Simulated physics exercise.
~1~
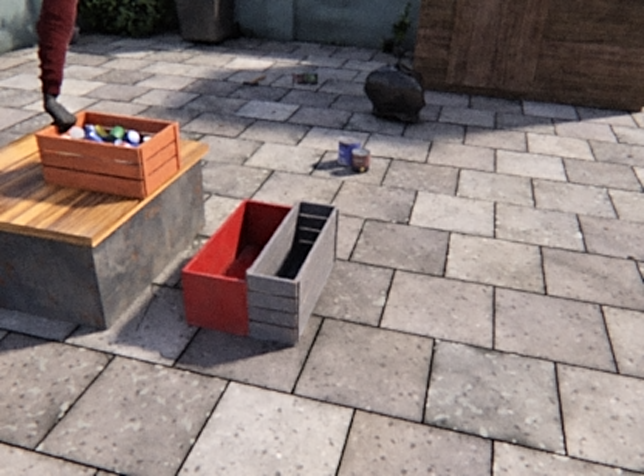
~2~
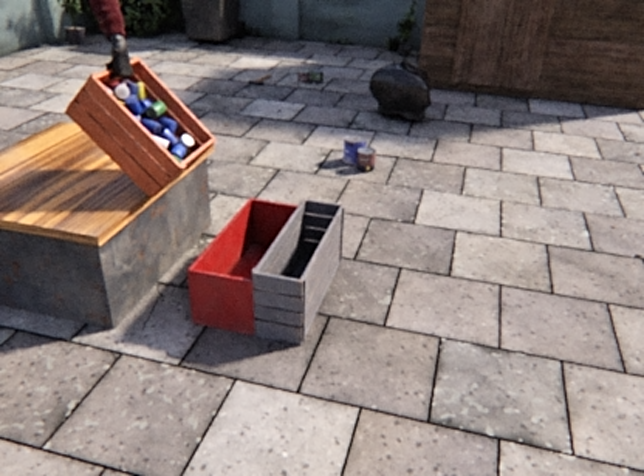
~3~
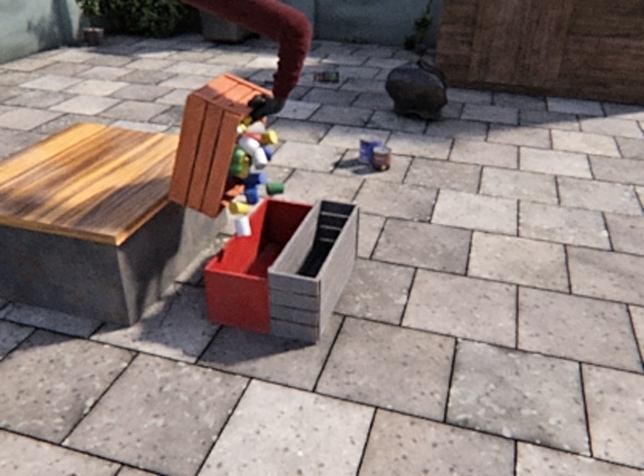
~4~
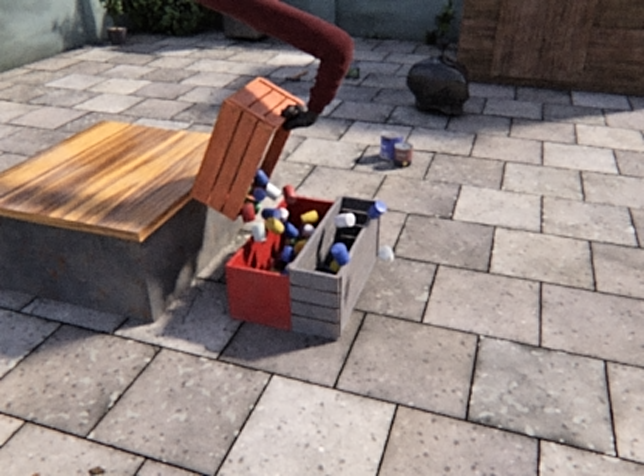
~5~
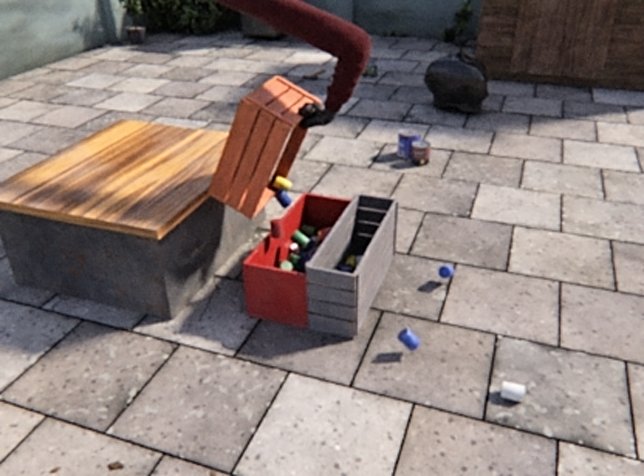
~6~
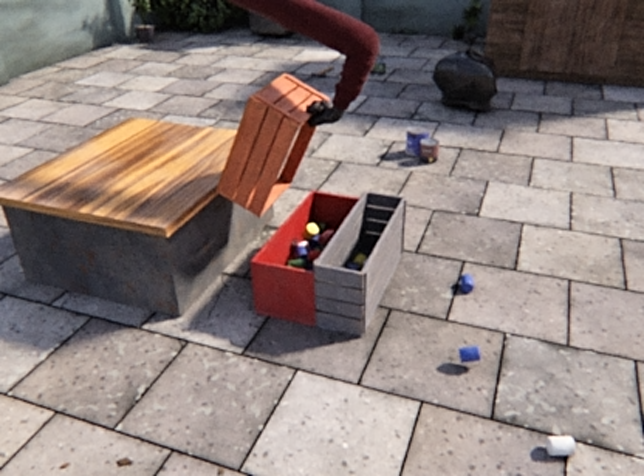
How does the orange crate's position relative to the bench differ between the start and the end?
At the start the orange crate sits upright on top of the bench. At the end it is held tipped over in the air at the bench's right edge, up beside the red box.
